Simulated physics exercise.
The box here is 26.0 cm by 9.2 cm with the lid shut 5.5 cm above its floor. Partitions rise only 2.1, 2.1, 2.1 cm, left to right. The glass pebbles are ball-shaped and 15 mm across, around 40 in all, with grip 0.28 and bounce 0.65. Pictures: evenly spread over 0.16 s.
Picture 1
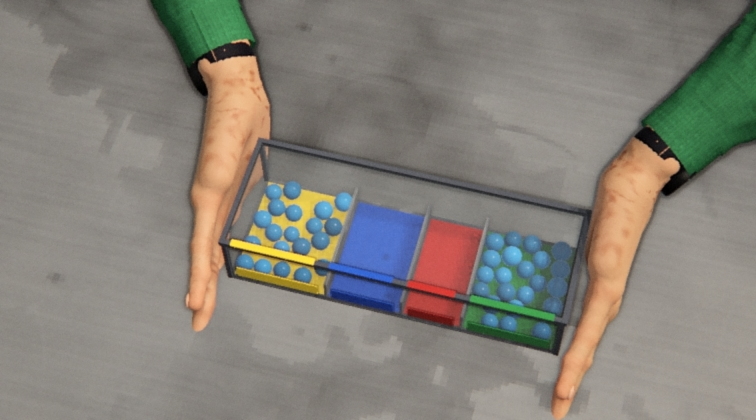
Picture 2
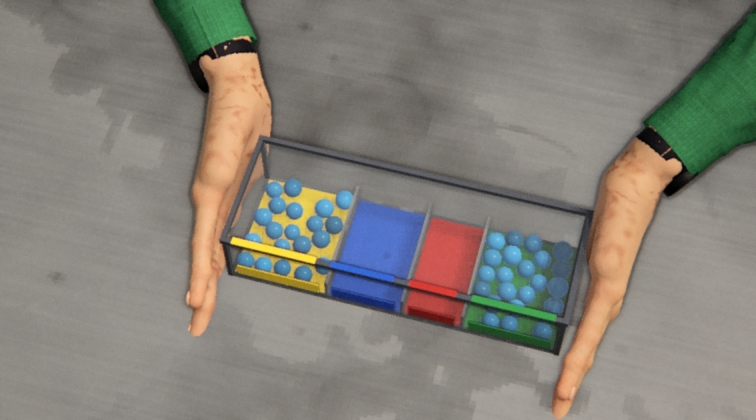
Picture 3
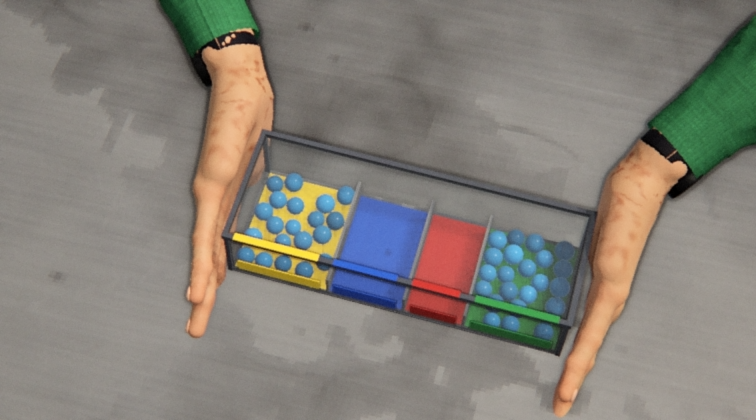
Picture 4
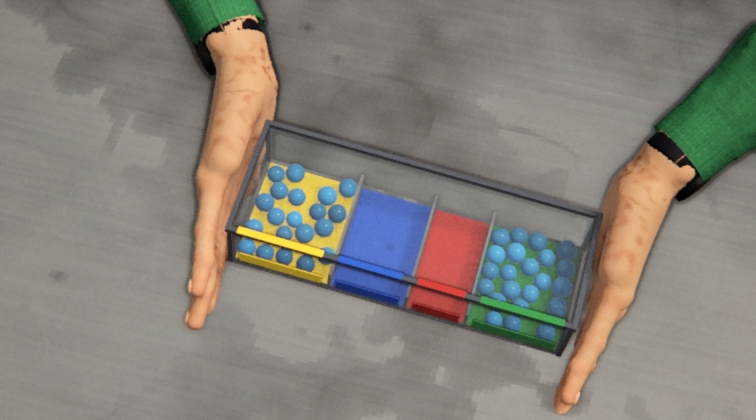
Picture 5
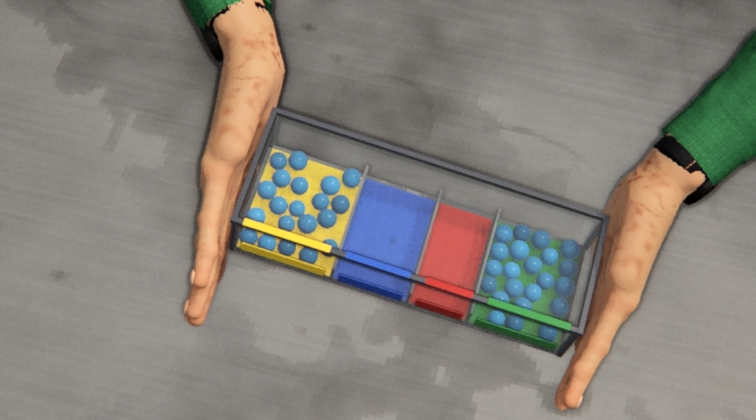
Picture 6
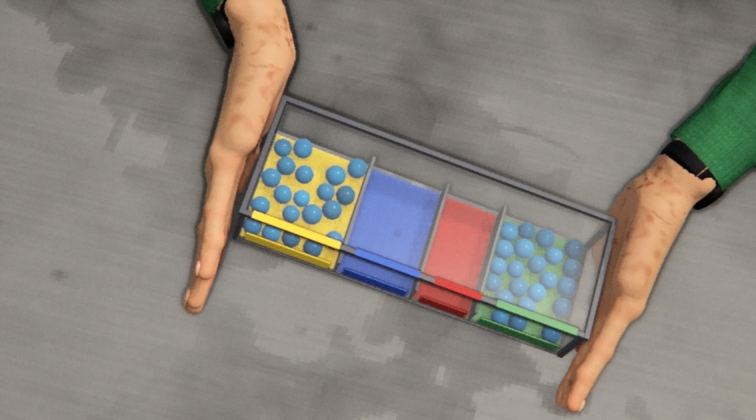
On a grey surface, two hands gradually tilt a clear box of blue balls rightward.
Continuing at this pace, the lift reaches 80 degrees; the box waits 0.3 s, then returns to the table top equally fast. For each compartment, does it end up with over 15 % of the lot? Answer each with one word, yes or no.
Red compartment: No. Blue compartment: No. Green compartment: Yes. Yellow compartment: No.
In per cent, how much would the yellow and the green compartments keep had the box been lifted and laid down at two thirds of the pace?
In that case the yellow compartment would hold 15 per cent and the green one 80 per cent.
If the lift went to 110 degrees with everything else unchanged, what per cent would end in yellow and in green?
You'd find yellow with 0 % and green with 100 %.
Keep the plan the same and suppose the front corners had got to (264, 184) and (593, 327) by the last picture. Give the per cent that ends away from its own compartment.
I'd put it at about 50 per cent.
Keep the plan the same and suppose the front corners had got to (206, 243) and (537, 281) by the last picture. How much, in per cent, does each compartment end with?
Per cent by compartment: Red 0, blue 0, green 0, yellow 95.
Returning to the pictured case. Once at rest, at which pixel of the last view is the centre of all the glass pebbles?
Approximately (521, 295) in the last picture.
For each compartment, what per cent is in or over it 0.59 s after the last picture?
You'd find red at 20, blue at 15, green at 60 and yellow at 5 per cent.
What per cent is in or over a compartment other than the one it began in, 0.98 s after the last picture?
Around 45 per cent.
Then, 0.59 s after the last picture, tilt 80 degrees; red 20 %, blue 15 %, green 60 %, yellow 5 %.
Then, 0.98 s after the last picture, tilt 47 degrees; blue 5 %, green 90 %.
Then, 1.46 s after the last picture, tilt 0 degrees; blue 5 %, green 90 %.
In the end, red 0 %, blue 5 %, green 90 %, yellow 0 %.
